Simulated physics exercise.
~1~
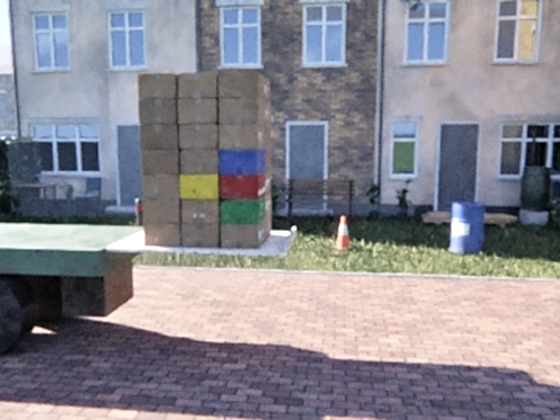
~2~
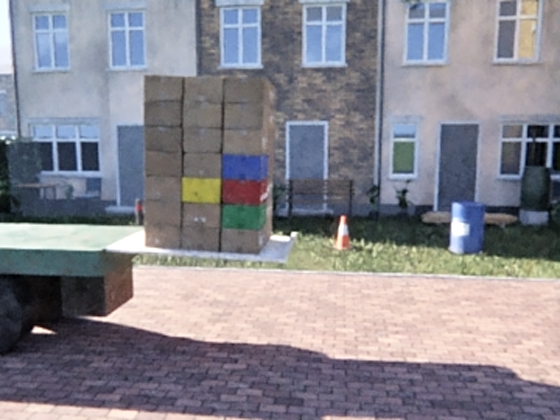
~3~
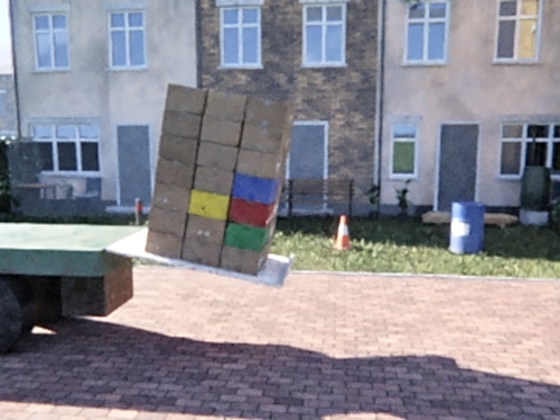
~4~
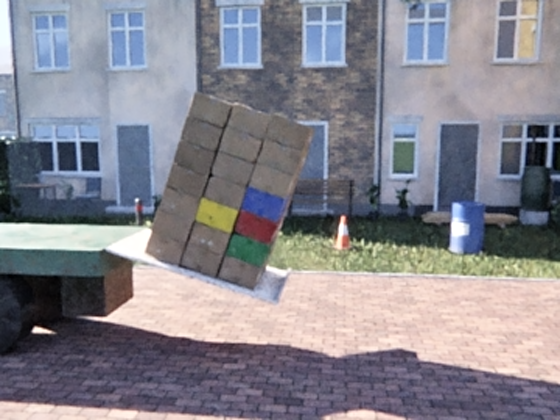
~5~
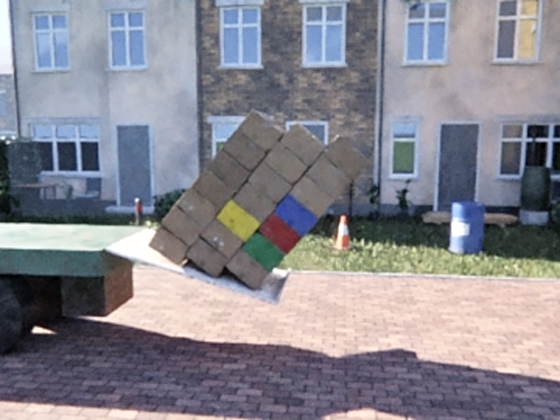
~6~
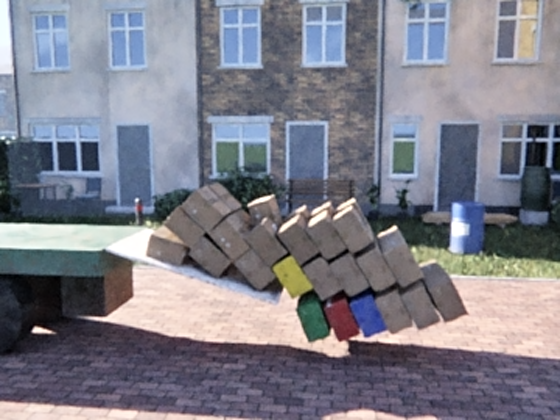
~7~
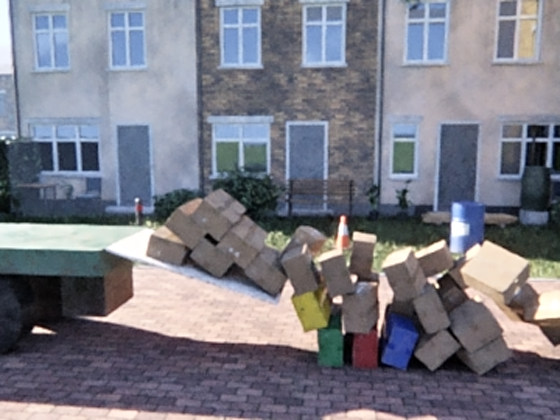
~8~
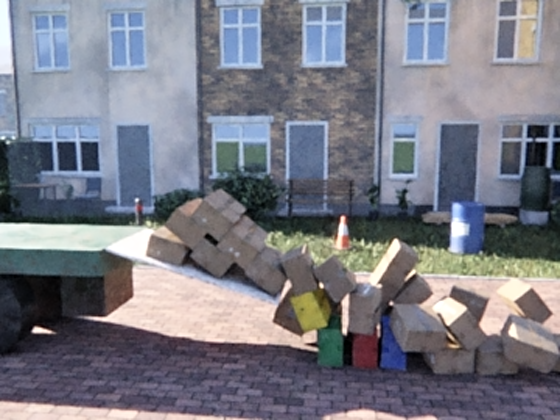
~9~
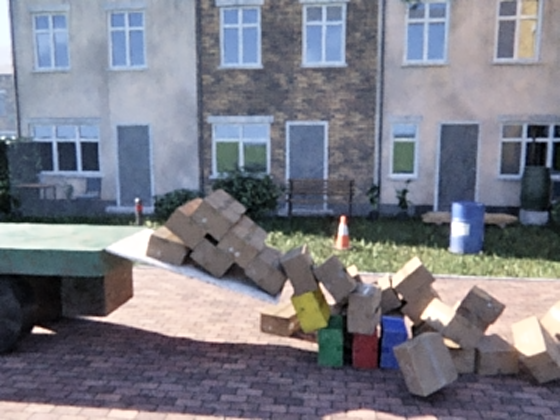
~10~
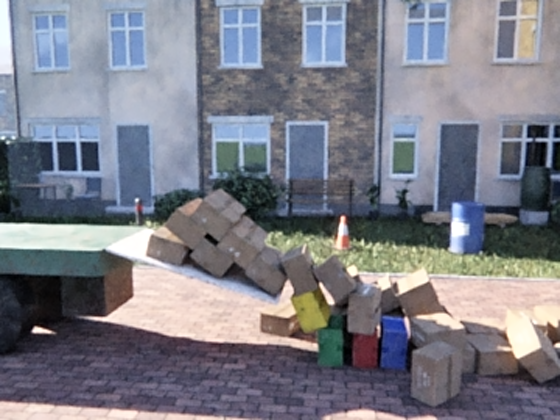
We see a tall stack of brown cartons, a few coloured, on a platform behind a flat-bed. The platform tilts down to the right, the stack leans and topples, and most cartons tumble onto the brick paving, while a cluster stays on the slope.
